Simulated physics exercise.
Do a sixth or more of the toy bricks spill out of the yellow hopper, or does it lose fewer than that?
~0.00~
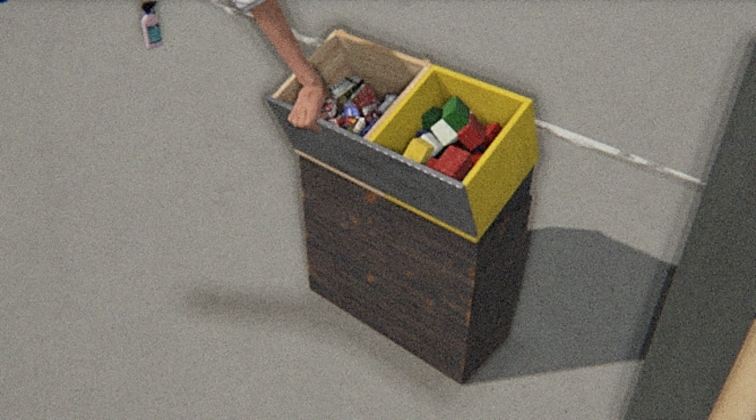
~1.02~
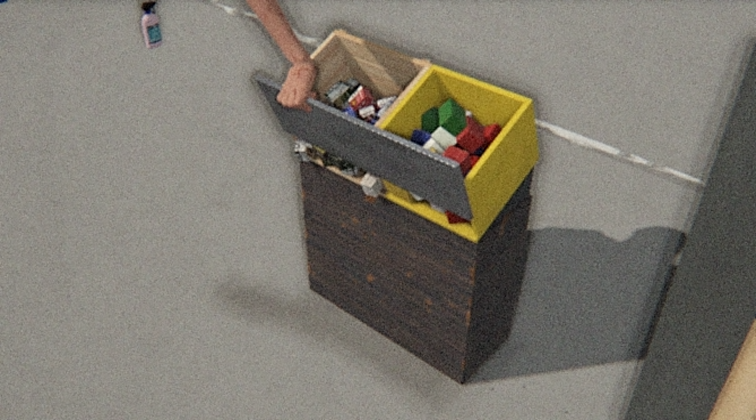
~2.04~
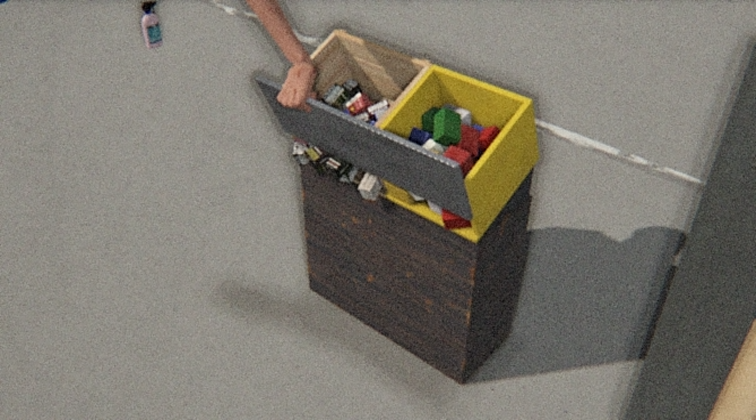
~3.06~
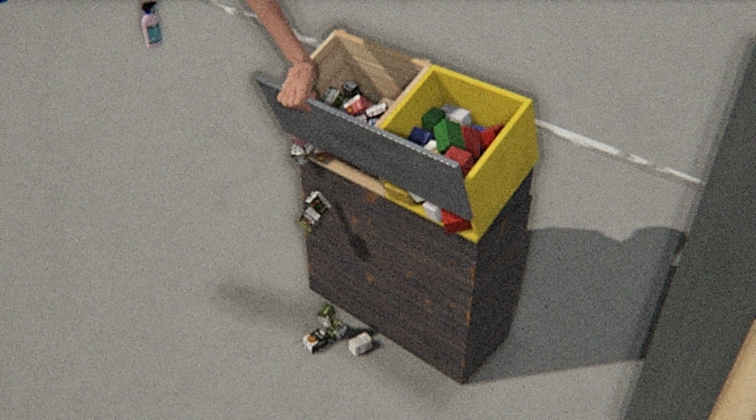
It loses fewer than a sixth of them. The toy bricks stay in the yellow hopper, even with the gate raised, and only cartons drop from the wooden one.
